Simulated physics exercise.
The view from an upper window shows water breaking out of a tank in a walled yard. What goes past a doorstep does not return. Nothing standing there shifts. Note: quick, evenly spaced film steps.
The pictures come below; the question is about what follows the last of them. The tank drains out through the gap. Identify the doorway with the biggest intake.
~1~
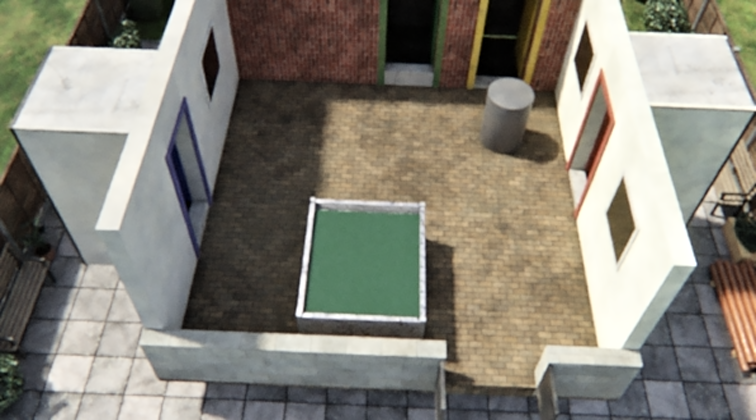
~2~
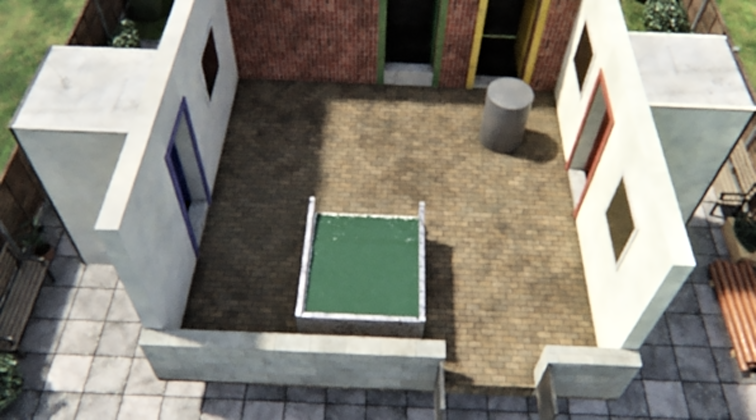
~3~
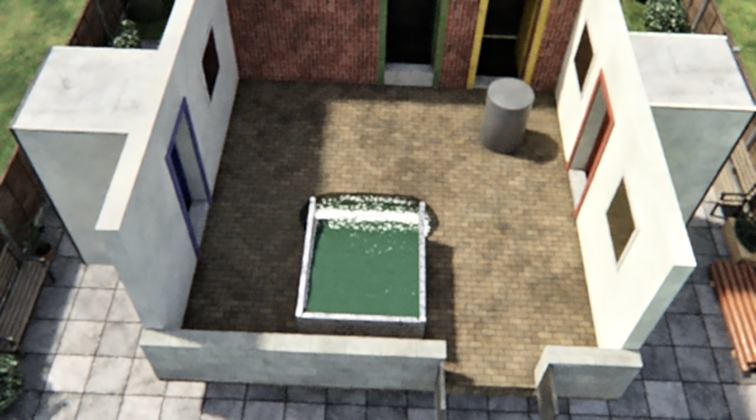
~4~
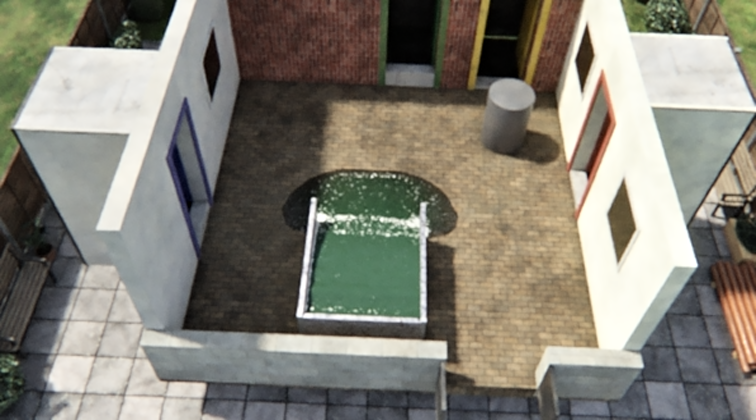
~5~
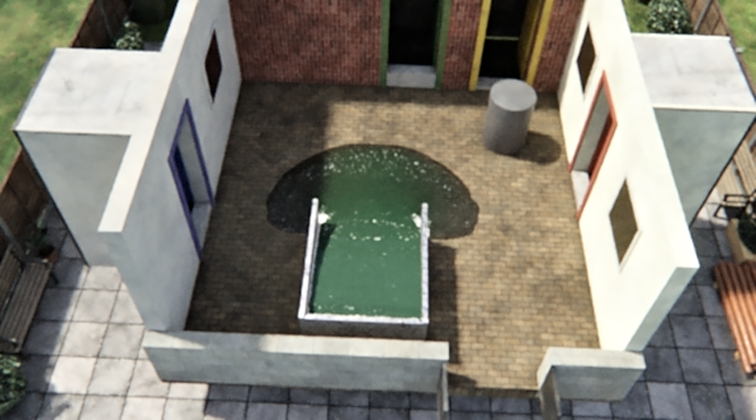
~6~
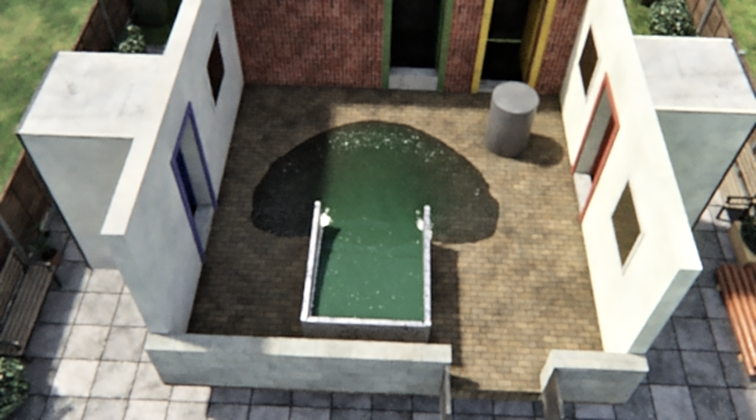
The yellow doorway.
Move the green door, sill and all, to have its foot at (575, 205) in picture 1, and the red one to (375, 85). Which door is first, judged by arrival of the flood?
The answer is the door marked red.
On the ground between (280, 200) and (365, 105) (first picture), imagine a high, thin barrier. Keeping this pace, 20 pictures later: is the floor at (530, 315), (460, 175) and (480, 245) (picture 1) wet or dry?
Going through them in order, I get high and dry, inundated and high and dry.
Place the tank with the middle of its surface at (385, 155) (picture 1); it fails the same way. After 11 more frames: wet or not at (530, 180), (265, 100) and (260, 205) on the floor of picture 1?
Log, spots in order: Unwetted / taken by the flood / unwetted.
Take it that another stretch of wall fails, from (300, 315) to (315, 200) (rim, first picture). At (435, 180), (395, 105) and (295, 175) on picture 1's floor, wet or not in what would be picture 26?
Listed as asked, the three spots end up still bare, wetted and wetted.
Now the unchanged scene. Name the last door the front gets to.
It's the red door.
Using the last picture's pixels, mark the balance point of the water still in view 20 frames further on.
I reckon somewhere around (377, 157).
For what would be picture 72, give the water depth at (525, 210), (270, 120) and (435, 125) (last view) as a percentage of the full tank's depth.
I'd say close to 6, 4 and 6 percent.
A moment on, water covers 45 % of the floor; green door wet at the sill, nothing in, yellow door not reached, blue door not reached, red door not reached.
Next, water covers 50 % of the floor; green door wet at the sill, nothing in, yellow door a trickle in, blue door wet at the sill, nothing in, red door wet at the sill, nothing in.
Then, water covers 55 % of the floor; green door wet at the sill, nothing in, yellow door some in, blue door wet at the sill, nothing in, red door wet at the sill, nothing in.
Later, water covers 95 % of the floor; green door wet at the sill, nothing in, yellow door some in, blue door wet at the sill, nothing in, red door a trickle in.
In the end, water covers 95 % of the floor; green door wet at the sill, nothing in, yellow door some in, blue door wet at the sill, nothing in, red door a trickle in; the yellow door has let in the most.
